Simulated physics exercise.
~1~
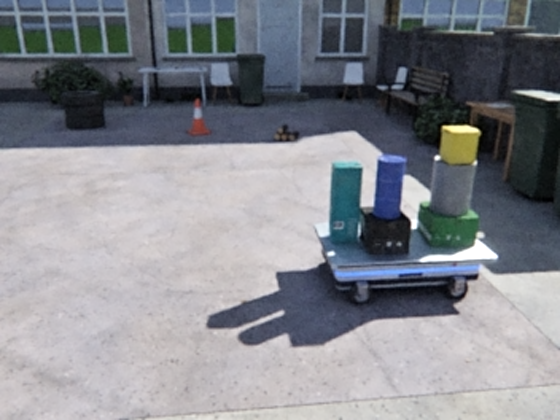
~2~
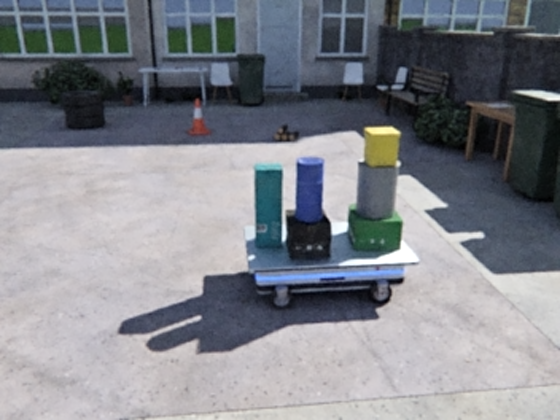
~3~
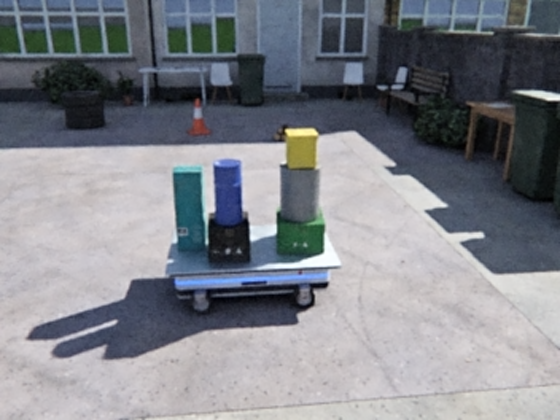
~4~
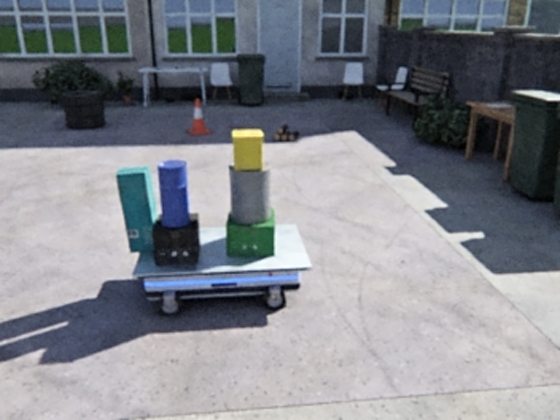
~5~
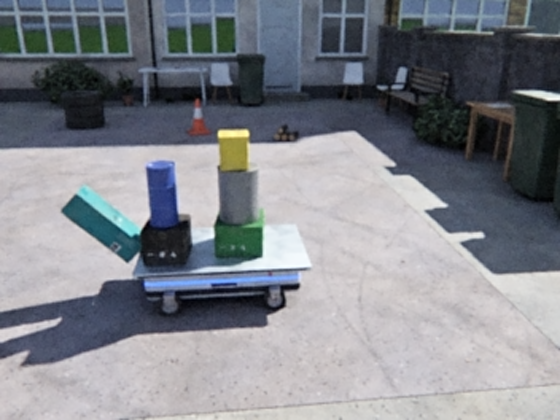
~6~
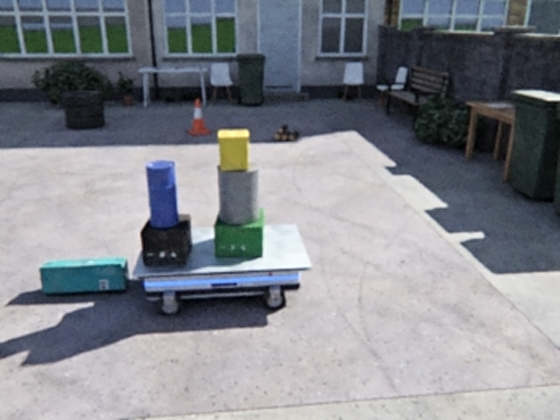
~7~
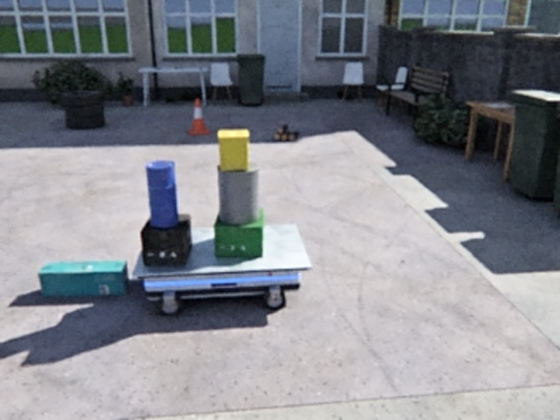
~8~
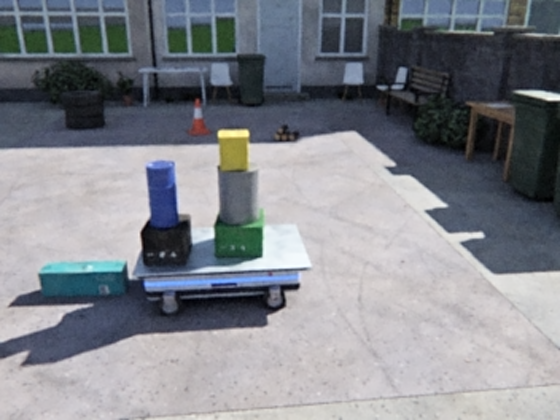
A flat cart moves left and stops, and the turquoise box topples off onto the ground.
